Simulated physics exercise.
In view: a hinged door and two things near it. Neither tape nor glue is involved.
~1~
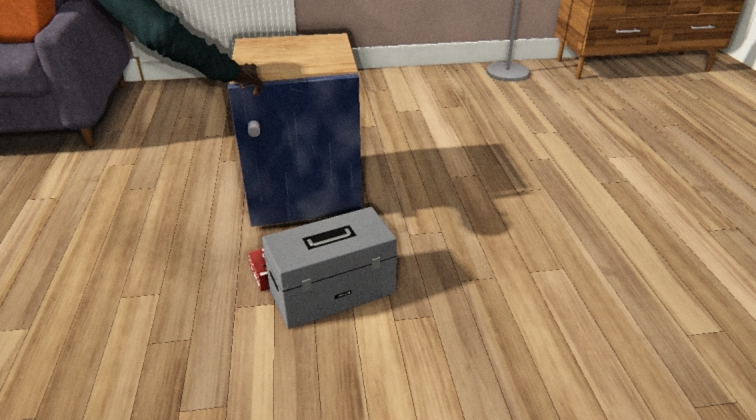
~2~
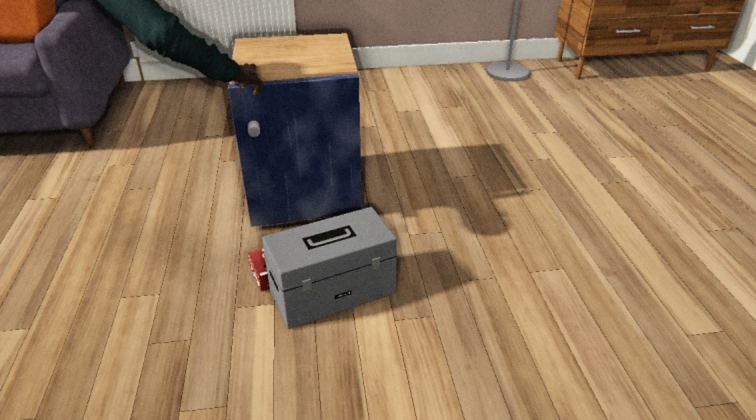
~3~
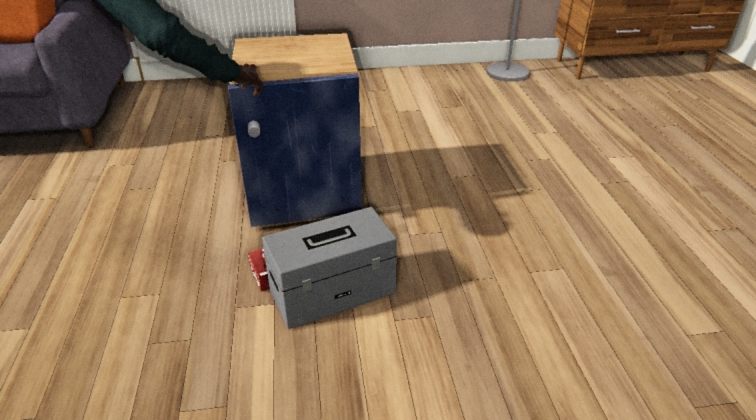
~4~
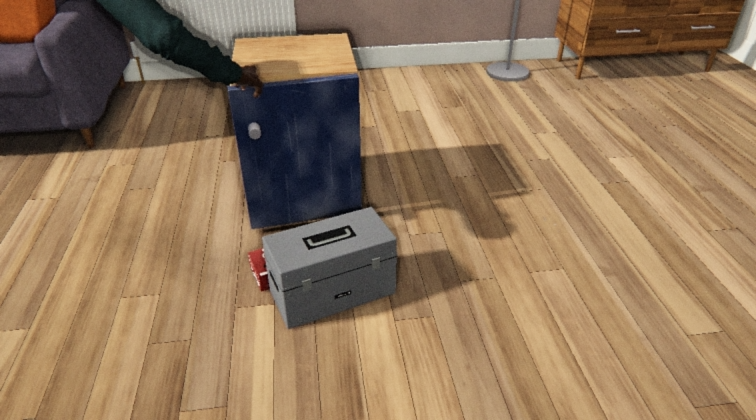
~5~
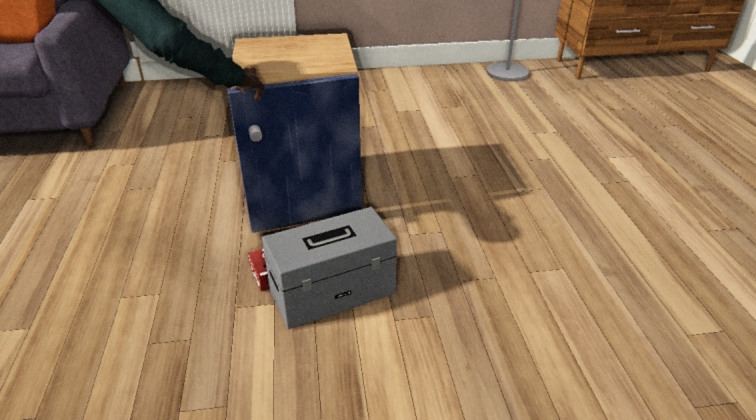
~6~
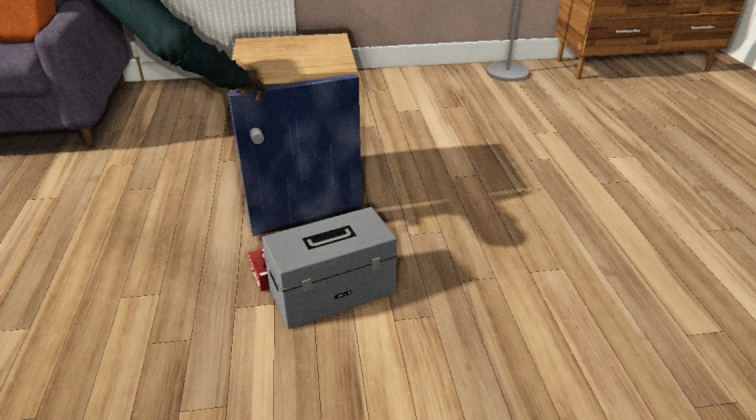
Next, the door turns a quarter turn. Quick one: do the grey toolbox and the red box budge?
Result: I expect the grey toolbox will be moved off its spot. I expect the red box will be moved off its spot.
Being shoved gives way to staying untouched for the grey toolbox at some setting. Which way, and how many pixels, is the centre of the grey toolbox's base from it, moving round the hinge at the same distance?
Go right by close to 100 pixels and it flips.
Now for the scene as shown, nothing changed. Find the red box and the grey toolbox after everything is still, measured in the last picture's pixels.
(339, 305) and (399, 307).
Then, 0.96 s after the last picture, door 49° open; grey toolbox moved a little near (350, 280); red box moved about its own width near (294, 288).
At rest, the grey toolbox gets knocked, near (399, 307); the red box gets knocked, near (339, 305).
